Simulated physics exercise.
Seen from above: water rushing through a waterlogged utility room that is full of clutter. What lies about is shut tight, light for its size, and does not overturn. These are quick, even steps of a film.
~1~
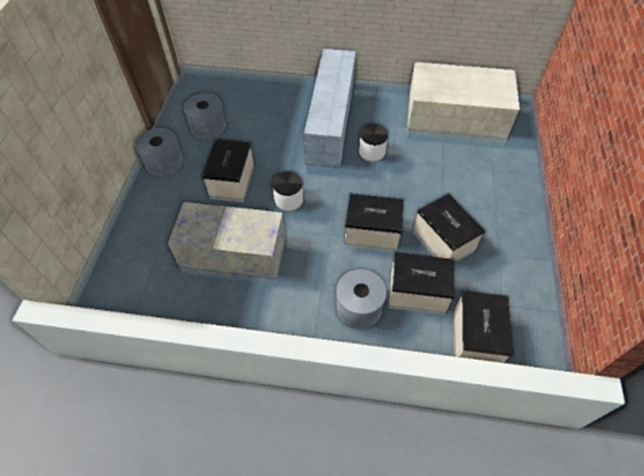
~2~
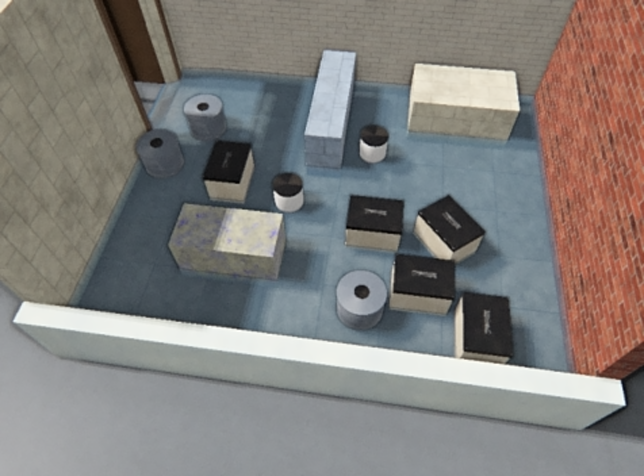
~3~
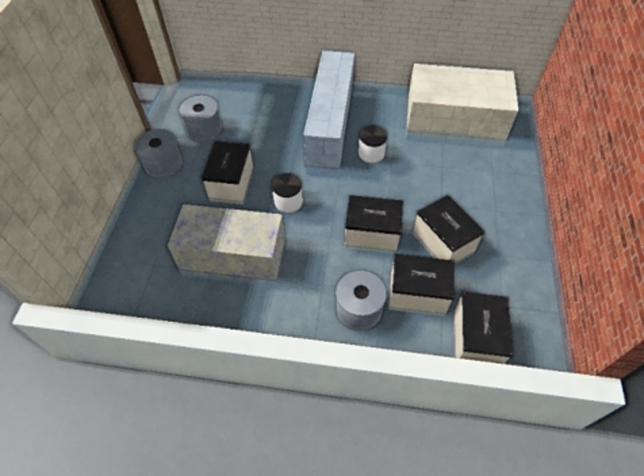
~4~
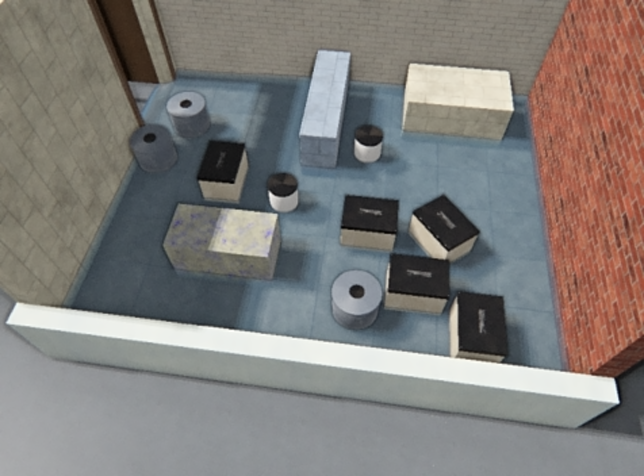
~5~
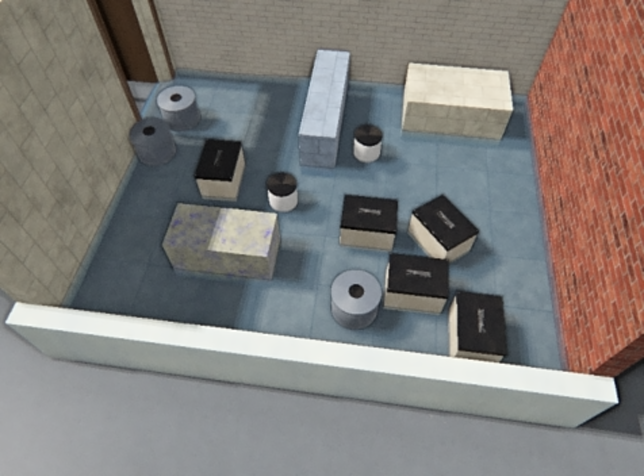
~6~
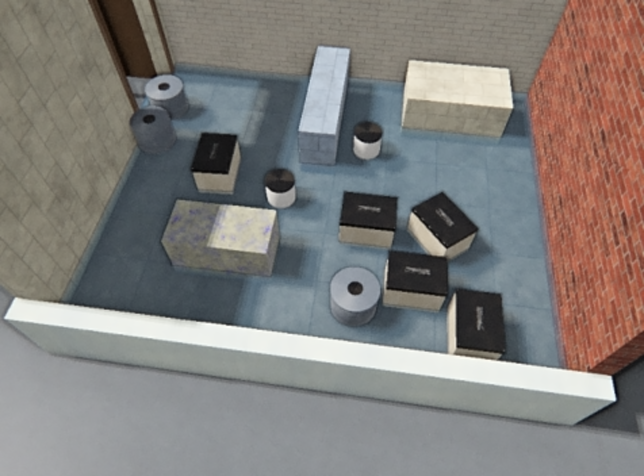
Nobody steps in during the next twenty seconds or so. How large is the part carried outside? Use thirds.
That comes to between one and two thirds.
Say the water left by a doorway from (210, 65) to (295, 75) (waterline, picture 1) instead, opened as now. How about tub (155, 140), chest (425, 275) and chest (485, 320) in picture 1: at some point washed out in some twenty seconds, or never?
In that order: Through, stays, still in.
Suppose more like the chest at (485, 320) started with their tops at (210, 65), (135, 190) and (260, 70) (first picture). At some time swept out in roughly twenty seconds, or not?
As listed: Through, through, gone.
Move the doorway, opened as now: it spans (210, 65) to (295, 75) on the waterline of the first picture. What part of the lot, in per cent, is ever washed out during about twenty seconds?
Near 60 in a hundred.
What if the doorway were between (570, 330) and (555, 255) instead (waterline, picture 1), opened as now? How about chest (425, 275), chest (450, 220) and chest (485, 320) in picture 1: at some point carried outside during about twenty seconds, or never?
One after the other: Yes, out, gone.
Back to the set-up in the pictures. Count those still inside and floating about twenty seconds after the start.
It comes to 4.
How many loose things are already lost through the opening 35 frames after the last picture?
6 of them.
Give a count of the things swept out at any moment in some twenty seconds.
I count 6.
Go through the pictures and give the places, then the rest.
In the first frame, a tub at (203, 106), afloat; a tub at (156, 142), afloat; 0 of 10 have shifted.
In the second frame, a tub at (203, 107), afloat; a tub at (157, 143), afloat; 0 of 10 have shifted.
In the third frame, a tub at (199, 108), afloat, close to its start; a tub at (155, 143), afloat; 0 of 10 have shifted.
In the fourth frame, a tub at (186, 104), afloat, close to its start; a tub at (150, 138) floats, close to its start; 2 of 10 have shifted.
In the fifth frame, a tub at (176, 98) floats, a stride from its start; a tub at (149, 131), afloat, close to its start; 2 of 10 have shifted.
In the sixth frame, a tub at (164, 87), afloat, a stride from its start; a tub at (149, 119), afloat, a stride from its start; 3 of 10 have shifted.
A moment on, 2 of 10 are out; 8 afloat.
Next, 3 of 10 are out; 7 afloat.
Later, 6 of 10 are out; 4 afloat.
In the end, 6 of 10 are out; 4 afloat.
